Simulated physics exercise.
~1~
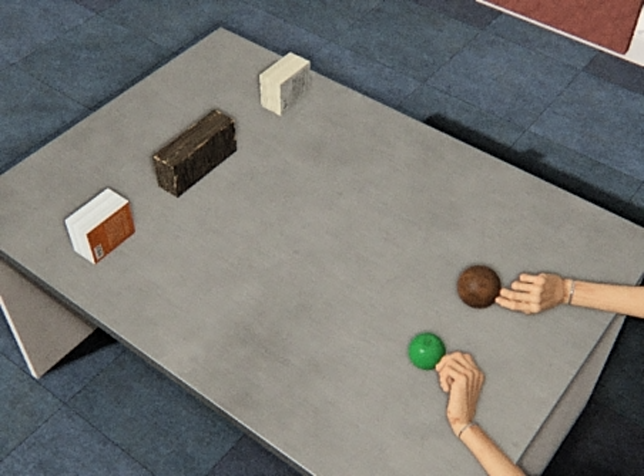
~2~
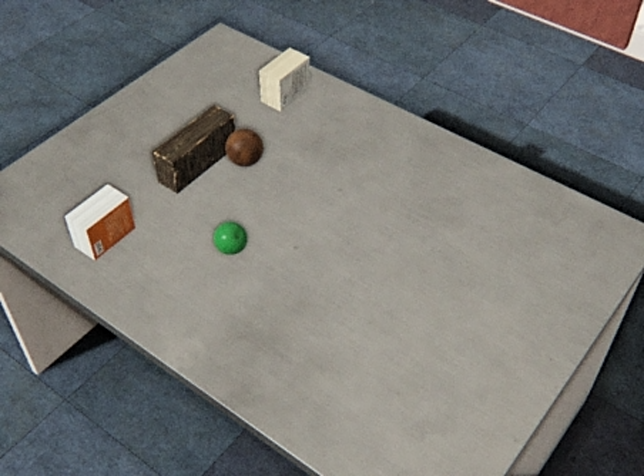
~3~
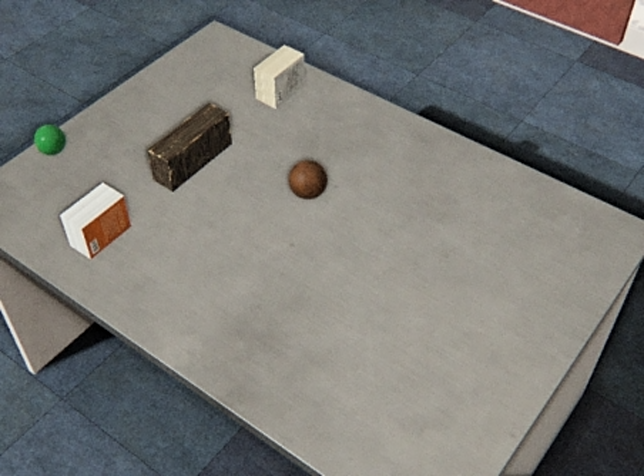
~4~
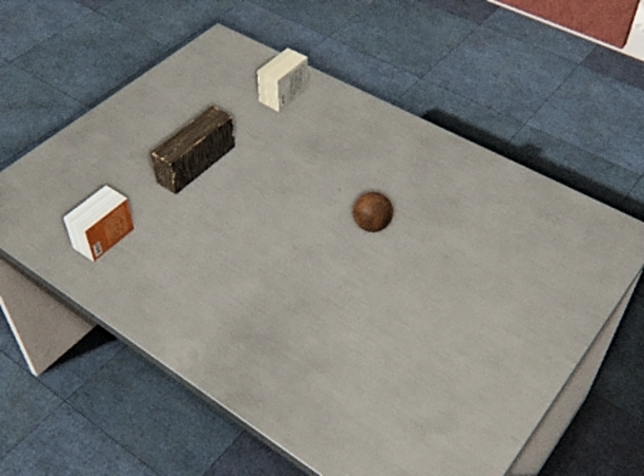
A green ball and a brown ball start near the right end of a grey table, each with a hand beside it, facing a spaced row of an orange and white book, a black block and a whitish book. The hands release them and leave, and both balls roll left and up the tabletop. The brown one reaches the dark block and bounces off, heading back right and down. Meanwhile, the green one passes through the gap between the block and the orange book to the table's far left edge. Finally, the green ball is out of sight, while the brown one has rolled farther back toward the middle and the row still stands.
